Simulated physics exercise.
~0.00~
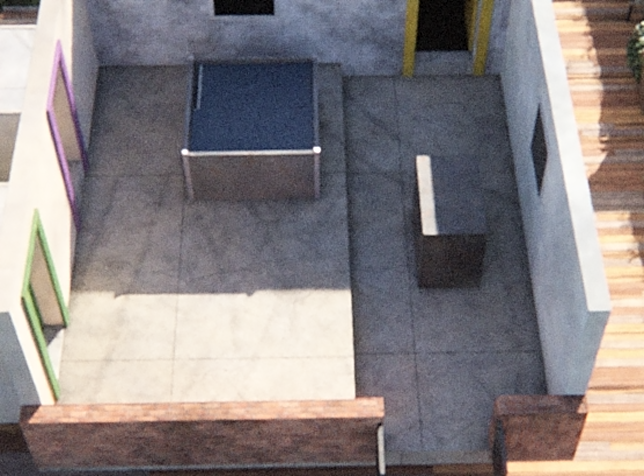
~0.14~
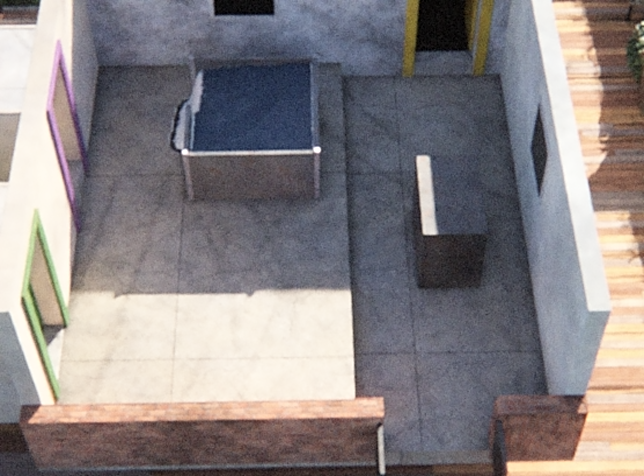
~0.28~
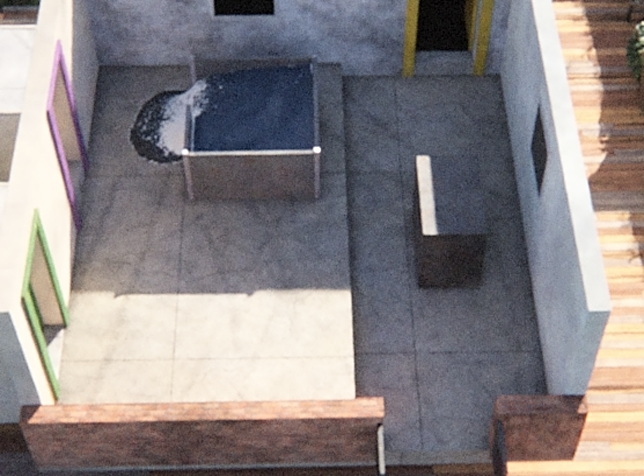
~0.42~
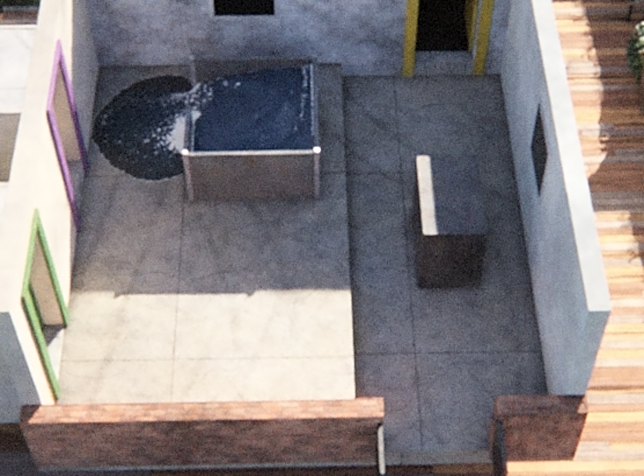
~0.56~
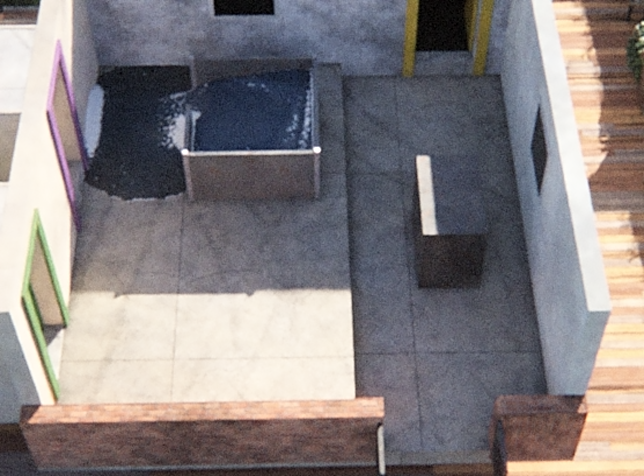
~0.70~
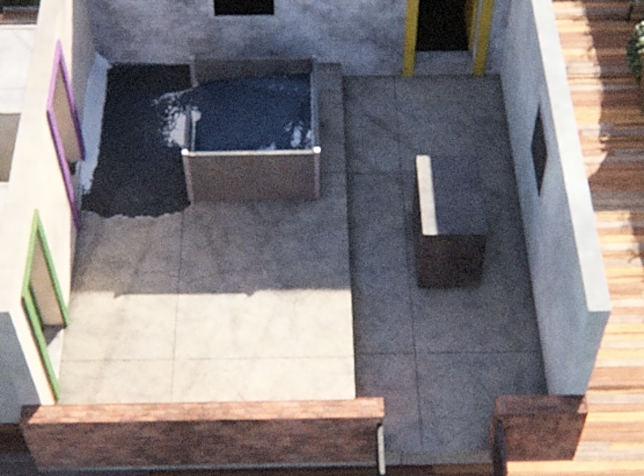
The video shows a walled yard with an open tank of dark water, whose left side gives way; water pours out leftward, fans across the floor to the left wall, and spreads along it beside the purple door.
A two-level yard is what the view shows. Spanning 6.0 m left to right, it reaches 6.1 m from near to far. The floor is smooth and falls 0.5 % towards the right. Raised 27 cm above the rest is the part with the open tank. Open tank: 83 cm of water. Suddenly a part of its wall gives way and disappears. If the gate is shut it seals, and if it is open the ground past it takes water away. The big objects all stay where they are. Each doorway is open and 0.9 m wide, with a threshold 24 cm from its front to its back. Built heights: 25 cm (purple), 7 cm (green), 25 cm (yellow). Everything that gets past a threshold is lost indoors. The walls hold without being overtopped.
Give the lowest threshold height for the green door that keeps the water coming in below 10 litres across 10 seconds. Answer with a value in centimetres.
I would say about 7.5 cm.
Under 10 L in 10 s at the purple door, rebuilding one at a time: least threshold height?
For purple: Close to 17 cm.
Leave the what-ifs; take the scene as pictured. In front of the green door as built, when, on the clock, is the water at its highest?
The depth peaks at about 9.0 seconds.
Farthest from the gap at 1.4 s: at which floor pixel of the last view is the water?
The farthest wet point sits near (67, 315).
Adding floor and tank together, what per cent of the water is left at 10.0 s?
Around 92 in a hundred parts remain.
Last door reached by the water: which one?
Last of all, the yellow one.
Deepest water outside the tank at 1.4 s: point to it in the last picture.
Check close to (99, 73).
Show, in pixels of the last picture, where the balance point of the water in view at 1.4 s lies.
(205, 140), roughly.
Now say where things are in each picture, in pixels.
Still water, 83 cm deep, in the open tank at (252, 108); the green door at (46, 311) is dry, in the first frame.
The gap is at (196, 114), the front 0.3 m out at (175, 144); the back of the open tank holds 83 cm, in the second frame.
Water pours out at (196, 115) and has run 0.8 m, to (137, 141); about 11 cm deep outside, 83 cm at the back, in the third frame.
The front is at (99, 139), 1.4 m from the gap at (196, 116); 2.0 m2 of floor is wet, 77 cm left at the back, in the fourth frame.
The gap is at (196, 116), the front 1.6 m out at (97, 81); the back of the open tank holds 71 cm, in the fifth frame.
Water pours out at (196, 115) and has run 1.8 m, to (82, 205); about 7 cm deep outside, 72 cm at the back; 2.4 m in a straight line remain to the green door at (46, 311), in the sixth frame.
After 1.4 s water covers 15 % of the floor, deepest (58 cm) near (99, 73); it has not reached the green door.
After 3.0 s water covers 50 % of the floor, deepest (32 cm) near (105, 117); 4 cm at the green door, 0 litres in over its 7 cm threshold.
After 10.0 s water covers 90 % of the floor, deepest (14 cm) near (505, 211); 6 cm at the green door, 13 litres in over its 7 cm threshold.
At the green door as built, the water arrived by 1.7 s and peaked near 8 cm at 8.8 s.
With a threshold of 6.5 cm, 16 litres would have come in within the 10 s; with 9 cm, 6 litres. So under 10 litres takes about 7.5 cm.
